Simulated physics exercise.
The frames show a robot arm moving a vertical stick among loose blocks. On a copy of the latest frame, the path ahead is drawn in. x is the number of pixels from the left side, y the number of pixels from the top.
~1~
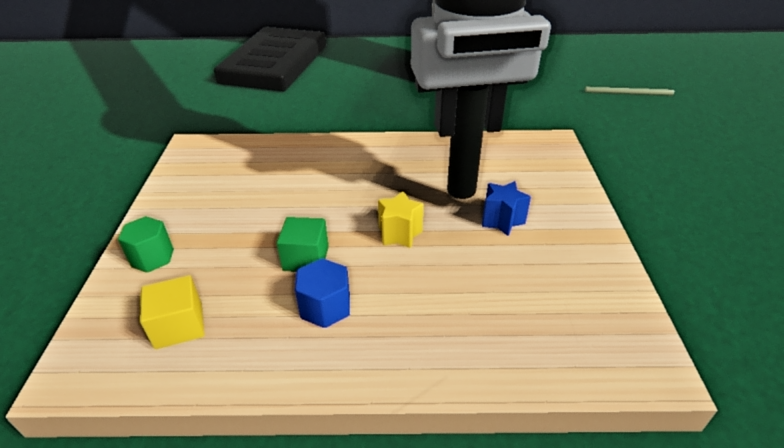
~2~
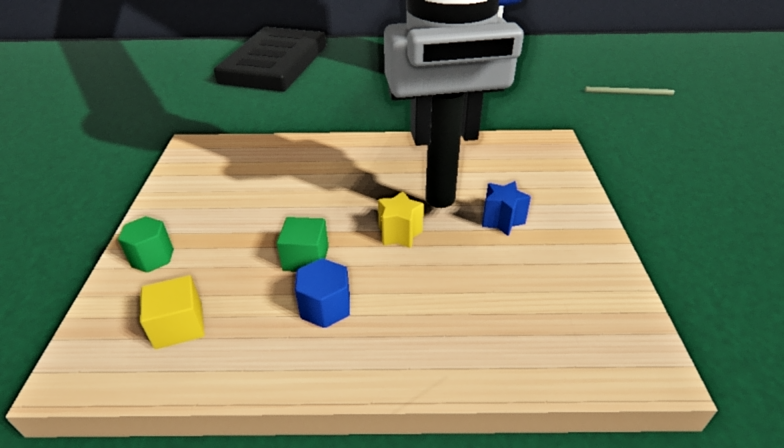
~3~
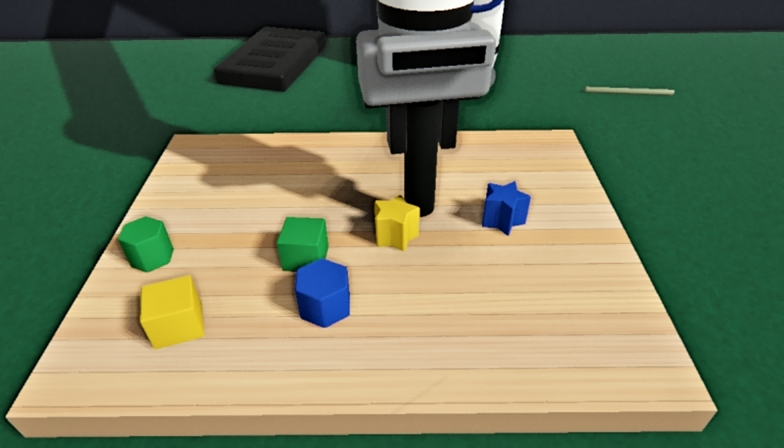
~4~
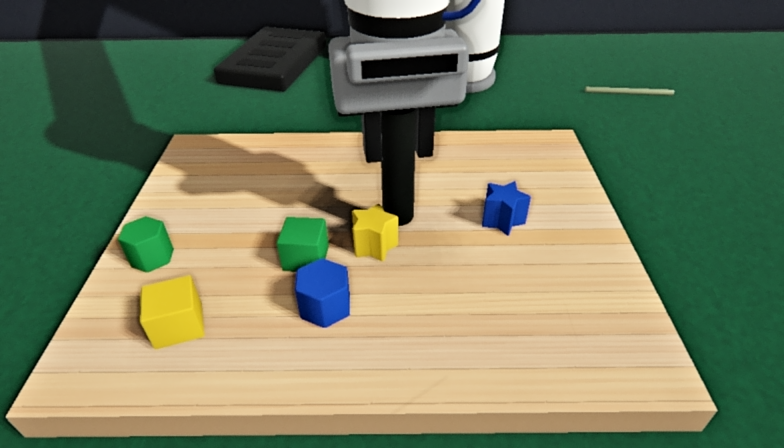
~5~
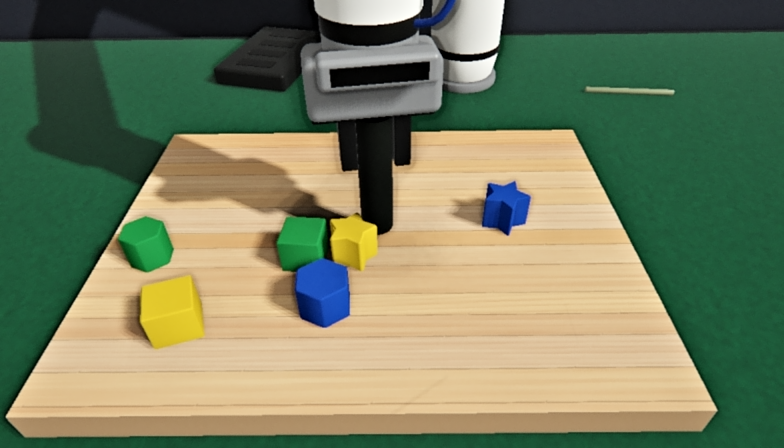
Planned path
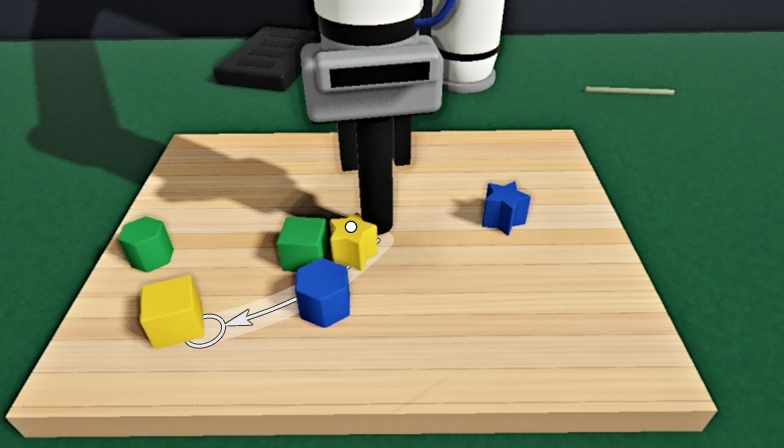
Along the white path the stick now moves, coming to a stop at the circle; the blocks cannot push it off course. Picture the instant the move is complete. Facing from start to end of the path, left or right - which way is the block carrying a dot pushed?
Picture yourself facing from the start of the path to its end: The block carrying a dot moves off to your right.
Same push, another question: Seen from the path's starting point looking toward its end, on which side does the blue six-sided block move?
Sideways, to the left.
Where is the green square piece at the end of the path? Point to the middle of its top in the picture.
For the centre of its top, I'd go with (237, 237).
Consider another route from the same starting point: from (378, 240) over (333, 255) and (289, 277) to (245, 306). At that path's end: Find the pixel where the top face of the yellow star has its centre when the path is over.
The answer is (197, 282).
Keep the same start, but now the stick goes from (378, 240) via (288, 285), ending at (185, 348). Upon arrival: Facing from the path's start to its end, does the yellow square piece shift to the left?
No, that is not what happens.
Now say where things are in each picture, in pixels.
The first picture shows stick's lower end (461, 192); yellow square piece (166, 297); green square piece (301, 230); blue six-sided block (321, 277); yellow star (400, 205).
The second picture shows stick (440, 200); blocks still.
The third picture shows stick (419, 209); yellow star (395, 208).
The fourth picture shows stick (398, 218); yellow star (373, 218).
The fifth picture shows stick (378, 226); yellow square piece (166, 297); green square piece (301, 230); blue six-sided block (321, 277); yellow star (351, 227).
Drawn move, from (378, 240) by way of (336, 276) and (277, 307) to (204, 331); the dot is on the yellow star.
On the path given first. One third of the way, stick (333, 262); green square piece (262, 237), turned 20° clockwise; blue six-sided block (309, 287), turned 40° anticlockwise; yellow star (295, 253), turned 35° clockwise.
Two thirds of the way, stick (272, 294); green square piece (237, 237), turned 65° clockwise; blue six-sided block (287, 310), turned 100° anticlockwise; yellow star (232, 268), turned 80° clockwise.
At the end, stick (199, 317); yellow square piece (150, 298); green square piece (237, 237), turned 70° clockwise; blue six-sided block (286, 310), turned 105° anticlockwise; yellow star (208, 270), turned 125° clockwise.
